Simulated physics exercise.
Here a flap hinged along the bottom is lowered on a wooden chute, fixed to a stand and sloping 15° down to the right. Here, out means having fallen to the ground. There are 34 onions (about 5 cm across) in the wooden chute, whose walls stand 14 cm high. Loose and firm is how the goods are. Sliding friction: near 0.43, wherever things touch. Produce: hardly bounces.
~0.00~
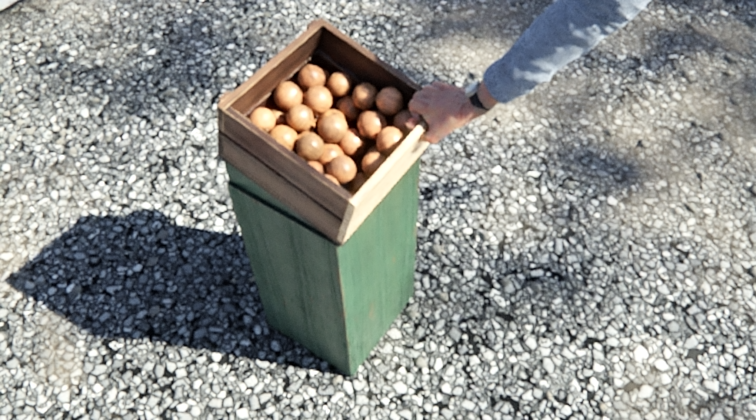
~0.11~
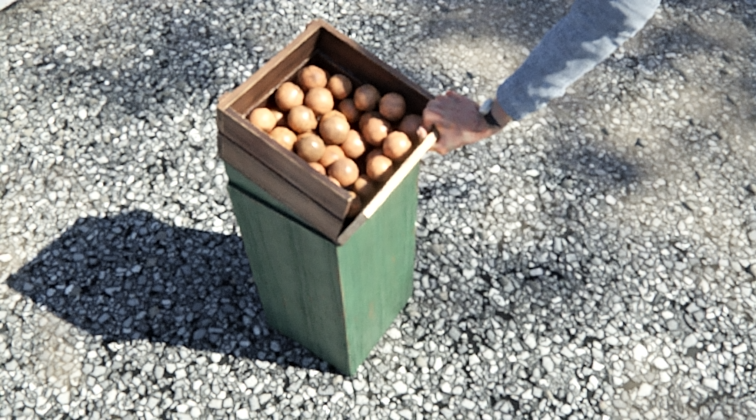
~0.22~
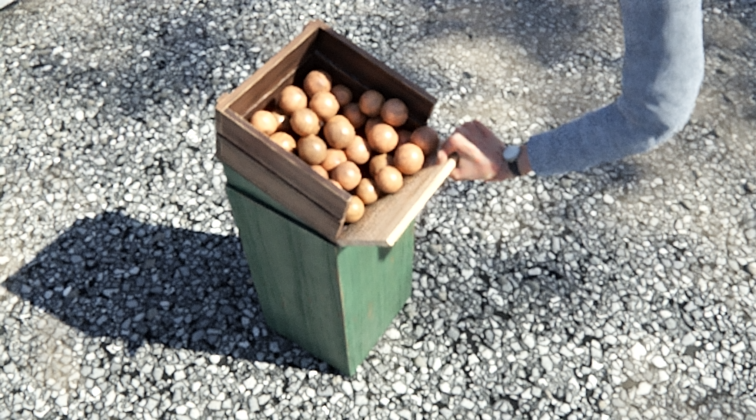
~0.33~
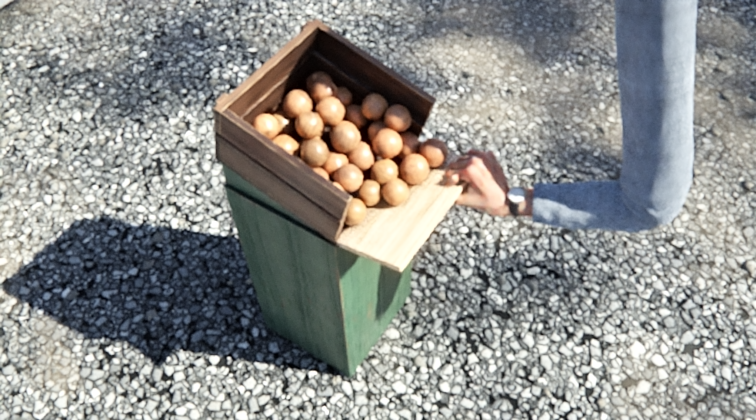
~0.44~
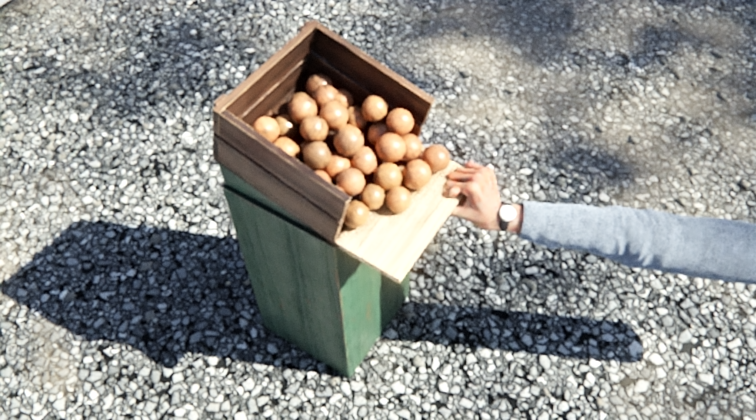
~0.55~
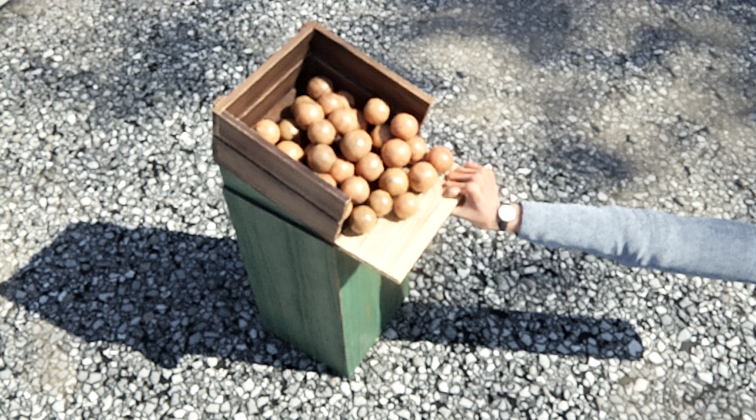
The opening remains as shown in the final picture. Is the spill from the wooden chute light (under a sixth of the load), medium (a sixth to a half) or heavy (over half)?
I expect the bulk of it to drop out.
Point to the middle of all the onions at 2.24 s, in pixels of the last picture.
Pixel (474, 399), give or take.
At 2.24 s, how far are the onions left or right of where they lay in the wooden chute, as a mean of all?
Mean shift: Around 46 cm, to the right.
After 0.82 s, the wooden chute has all 34.
After 1.16 s, the wooden chute is down by 6 of 34.
After 1.63 s, the wooden chute is down by 19 of 34.
Outcome (at 2.24 s), the wooden chute is down by 34 of 34. Asked share, 34 of 34, 100 per cent.
